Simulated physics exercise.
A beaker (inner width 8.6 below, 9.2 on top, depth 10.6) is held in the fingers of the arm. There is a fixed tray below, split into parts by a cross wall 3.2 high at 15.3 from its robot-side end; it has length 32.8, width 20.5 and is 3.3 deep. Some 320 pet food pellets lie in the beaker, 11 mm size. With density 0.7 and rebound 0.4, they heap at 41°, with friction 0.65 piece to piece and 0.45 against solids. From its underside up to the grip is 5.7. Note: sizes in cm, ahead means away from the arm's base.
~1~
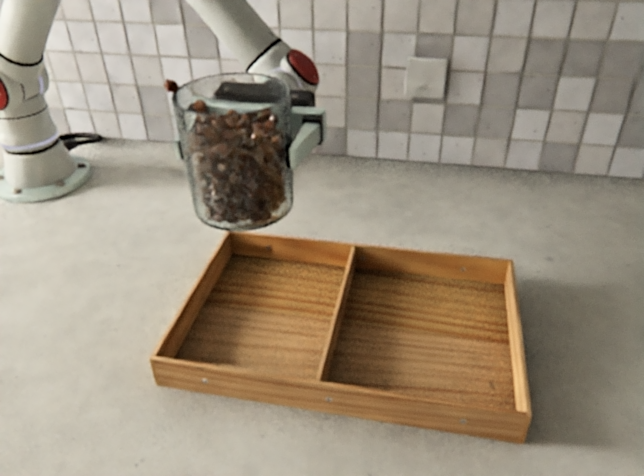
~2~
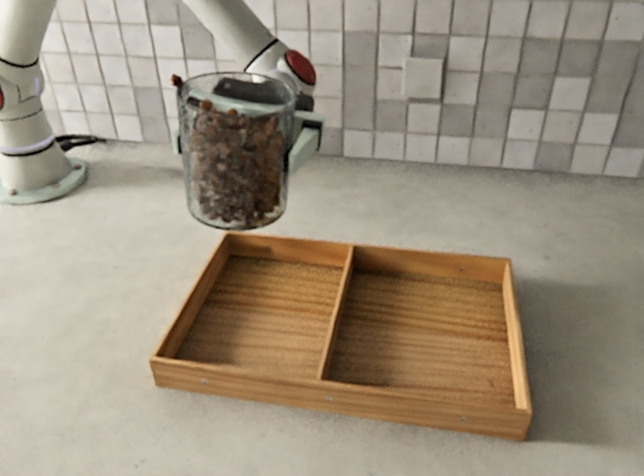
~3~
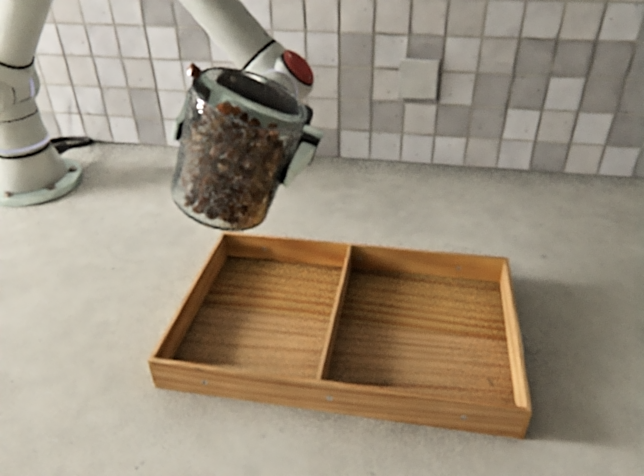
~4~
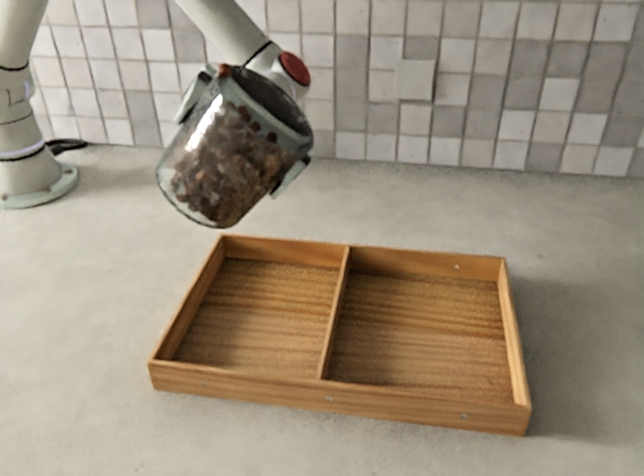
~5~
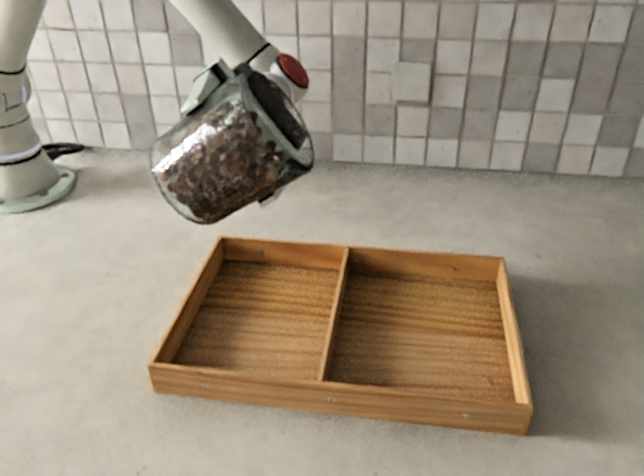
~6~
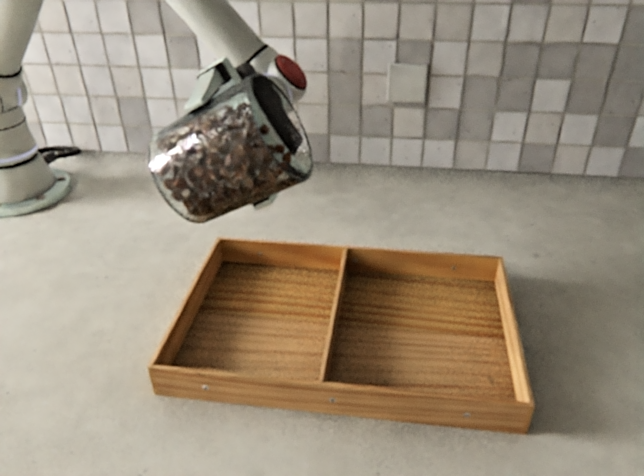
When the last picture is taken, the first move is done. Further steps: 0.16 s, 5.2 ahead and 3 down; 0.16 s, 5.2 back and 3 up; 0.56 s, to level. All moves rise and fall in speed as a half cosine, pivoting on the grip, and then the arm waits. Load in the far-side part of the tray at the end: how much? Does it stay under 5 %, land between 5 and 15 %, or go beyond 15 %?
It stays under 5 %.
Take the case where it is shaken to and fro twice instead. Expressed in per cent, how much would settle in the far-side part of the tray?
Roughly 5 percent.
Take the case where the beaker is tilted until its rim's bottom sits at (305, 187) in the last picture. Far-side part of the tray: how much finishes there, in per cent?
Close to 10 in a hundred.
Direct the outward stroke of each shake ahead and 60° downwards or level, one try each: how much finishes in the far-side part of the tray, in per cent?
Try one gives about 0 in a hundred, try two about 10 in a hundred.
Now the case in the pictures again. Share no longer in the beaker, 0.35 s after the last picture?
Share out so far: Close to 5 %.
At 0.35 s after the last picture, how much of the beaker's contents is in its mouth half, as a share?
That share comes to roughly 35 percent.
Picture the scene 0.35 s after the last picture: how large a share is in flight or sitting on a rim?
That comes to about 3 per cent, more or less.
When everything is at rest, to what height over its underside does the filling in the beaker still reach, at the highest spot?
It reaches close to 10.5 cm in the end.
Then, 0.35 s later, tilted 61° forward, highest piece 22 above the table; 315 in the beaker, 1 in the far-side part, 9 in flight or on a rim.
Then, 0.70 s later, tilted 14° forward, highest piece 24 above the table; 314 in the beaker, 9 in the far-side part, 2 in the robot-side part.
Then, 1.08 s later, level, highest piece 25 above the table; 314 in the beaker, 9 in the far-side part, 2 in the robot-side part.
Then, 2.13 s later, level, highest piece 25 above the table; 314 in the beaker, 9 in the far-side part, 2 in the robot-side part.
At rest, 314 in the beaker, 9 in the far-side part, 2 in the robot-side part. That is 3 % in the far-side part of the tray.
